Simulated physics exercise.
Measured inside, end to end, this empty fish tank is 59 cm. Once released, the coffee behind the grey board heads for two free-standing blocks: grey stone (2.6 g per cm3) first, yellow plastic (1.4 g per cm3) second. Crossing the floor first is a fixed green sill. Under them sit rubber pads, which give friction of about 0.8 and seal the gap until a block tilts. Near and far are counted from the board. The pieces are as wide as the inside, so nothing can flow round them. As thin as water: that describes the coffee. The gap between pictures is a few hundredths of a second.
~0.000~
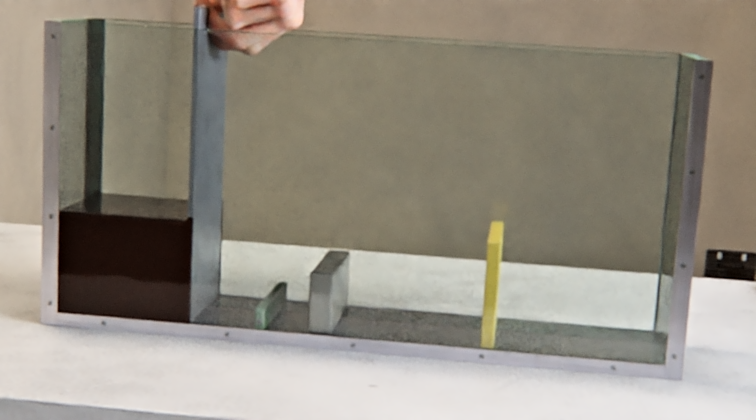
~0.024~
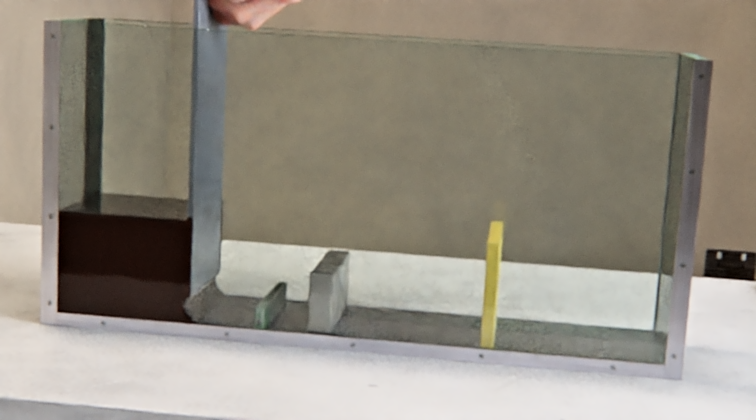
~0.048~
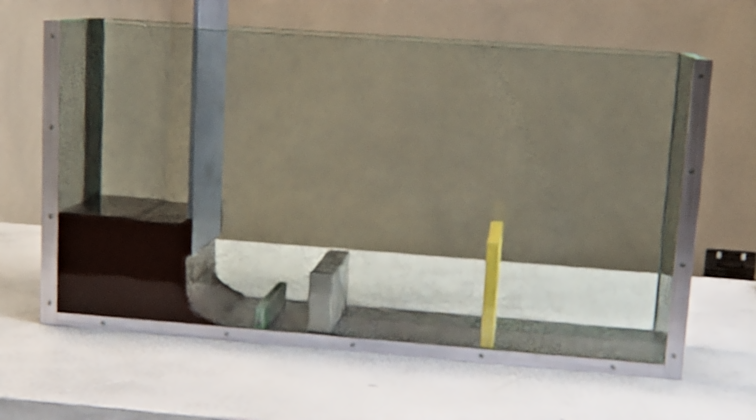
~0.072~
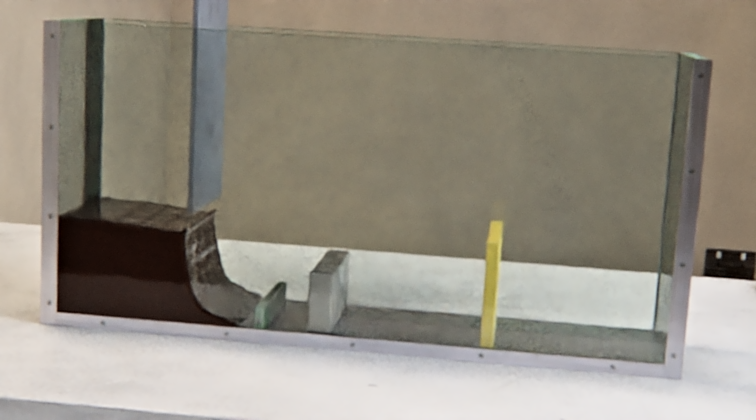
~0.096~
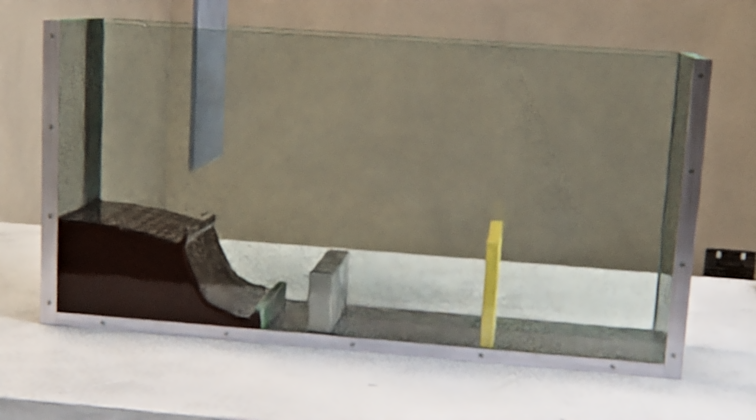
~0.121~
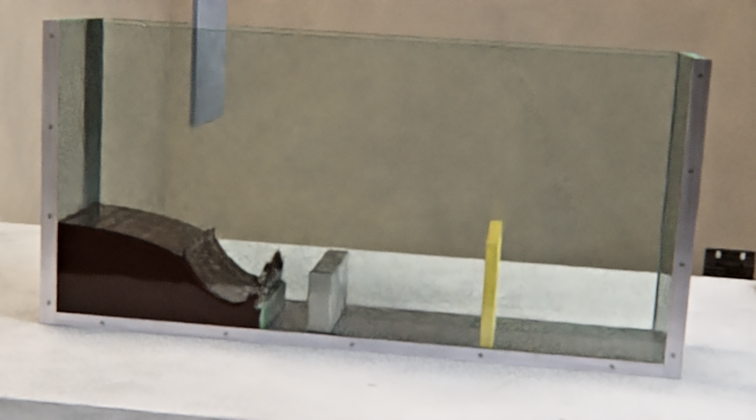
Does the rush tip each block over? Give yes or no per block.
Near block - yes, far block - yes.
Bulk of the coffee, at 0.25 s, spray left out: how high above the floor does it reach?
About 11.5 cm.
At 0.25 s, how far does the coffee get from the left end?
Roughly 32 cm out.
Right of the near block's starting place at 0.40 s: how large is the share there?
It comes to around 14 in a hundred.
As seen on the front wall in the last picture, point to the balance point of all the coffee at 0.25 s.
Roughly at pixel (181, 288).
By 0.25 s the front has run 31 cm from the left wall, the near block leans 3° and the far block is upright.
By 0.40 s the near block leans 42° and the far block leans 7°.
By 0.65 s the near block lies flat and the far block lies flat.
At rest the near block lies flat and the far block lies flat; 19 per cent of the coffee is past where the far block first stood.
